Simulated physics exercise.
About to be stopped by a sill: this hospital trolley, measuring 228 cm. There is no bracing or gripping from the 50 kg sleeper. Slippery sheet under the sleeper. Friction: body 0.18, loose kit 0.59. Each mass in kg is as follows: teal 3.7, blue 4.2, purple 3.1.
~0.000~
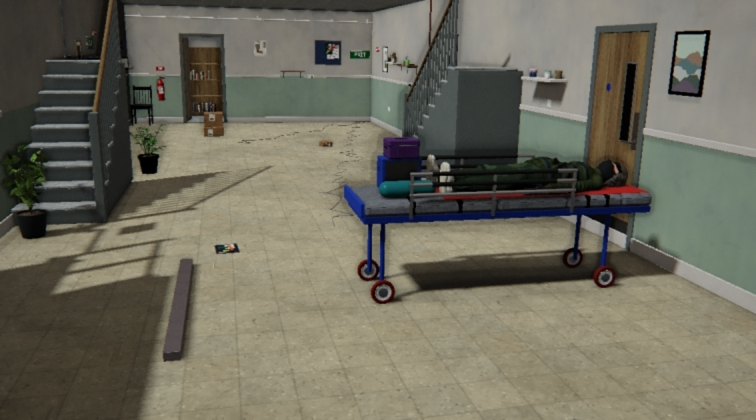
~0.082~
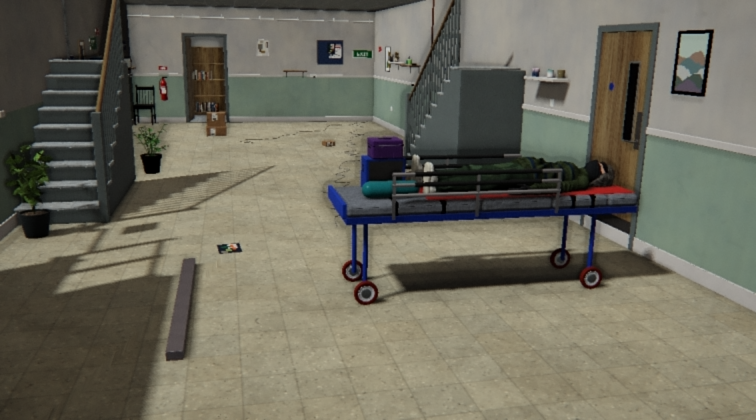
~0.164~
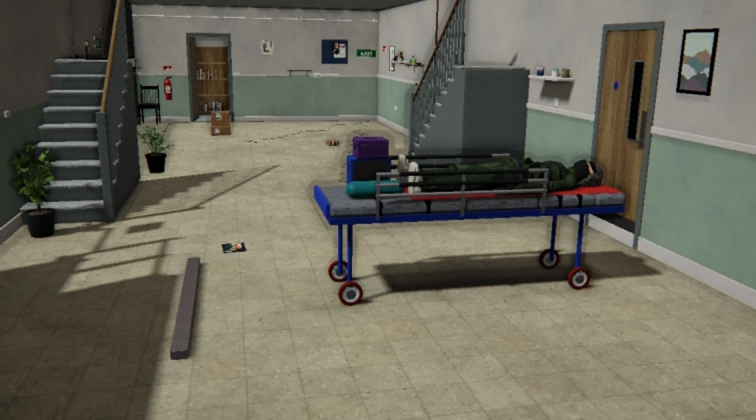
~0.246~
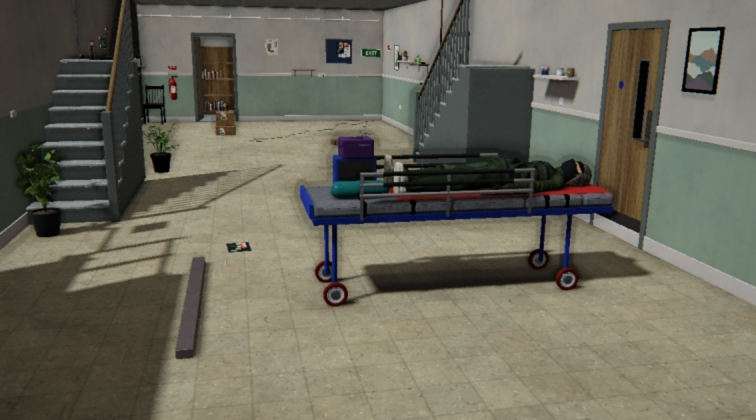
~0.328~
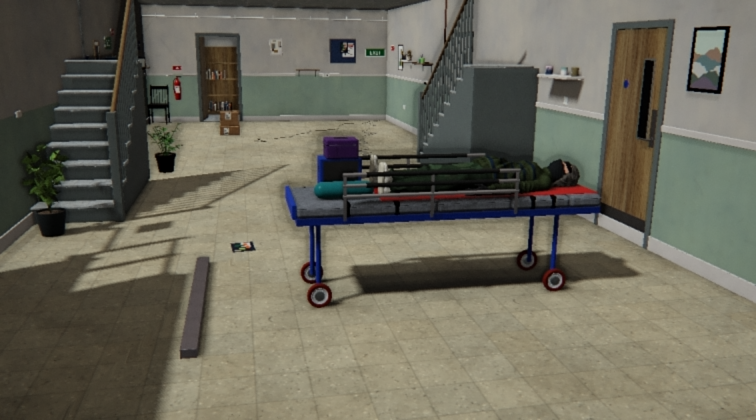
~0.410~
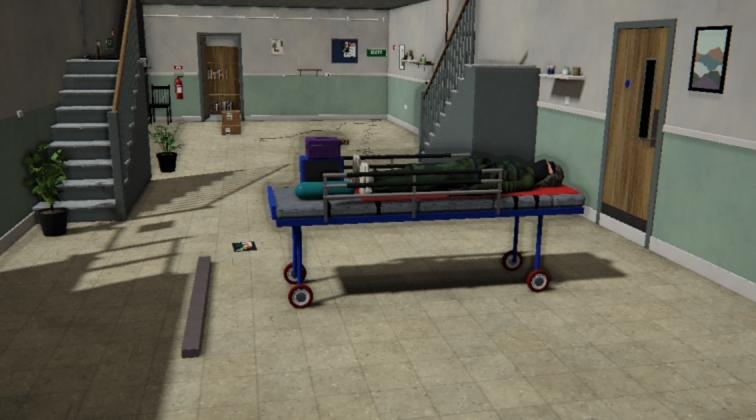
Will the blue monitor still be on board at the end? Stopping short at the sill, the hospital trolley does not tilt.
No, it falls off.
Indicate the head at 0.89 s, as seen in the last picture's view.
I'd put it around pixel (446, 179).
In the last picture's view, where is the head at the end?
The head finishes close to (388, 181).
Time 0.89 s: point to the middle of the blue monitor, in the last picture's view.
Look close to (215, 176) and you'll spot it.
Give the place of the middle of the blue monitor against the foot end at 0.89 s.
It is roughly 20 cm short of the mark.
It happens at 0.74 s.
After 0.89 s the blue monitor is 20 cm short of the foot end, tilted 0°, near (215, 176) in the last picture's view.
After 1.14 s the blue monitor is 4 cm past the foot end, tilted 0°, near (181, 177) in the last picture's view.
After 1.44 s the blue monitor is 24 cm past the foot end, tilted 65°, near (153, 216) in the last picture's view; the purple case 41 cm past the foot end, tilted 60°.
Final state at 3.3 s, teal gas bottle drops off; blue monitor drops off; purple case drops off.
